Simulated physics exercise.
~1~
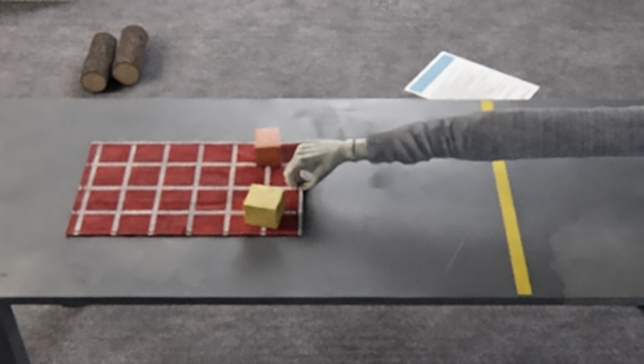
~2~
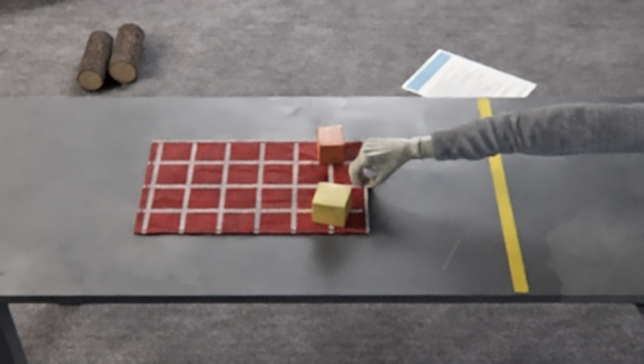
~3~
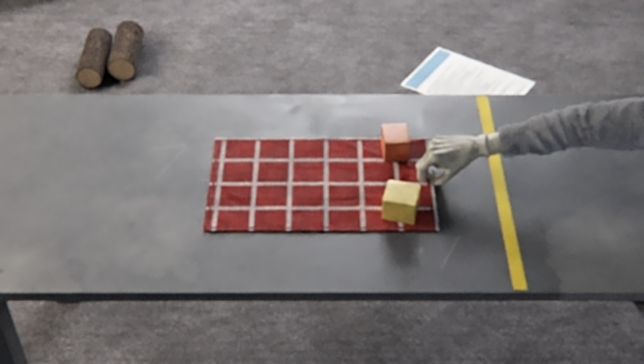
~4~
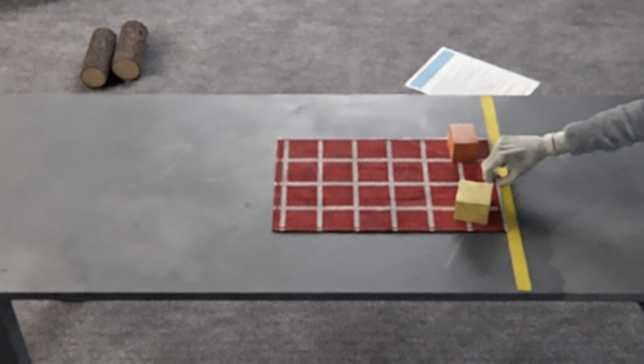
The clip opens on a gray table where a red table runner with a pale grid lies flat, an orange block and a yellow block resting near its right end. A gloved hand, reaching in from the right, holds that end of the cloth. The hand draws the runner steadily to the right, and both blocks ride along with it, keeping their places. The cloth slides on toward a strip of yellow tape across the table. It ends with the runner's leading hem at the tape and both blocks still sitting on the cloth.
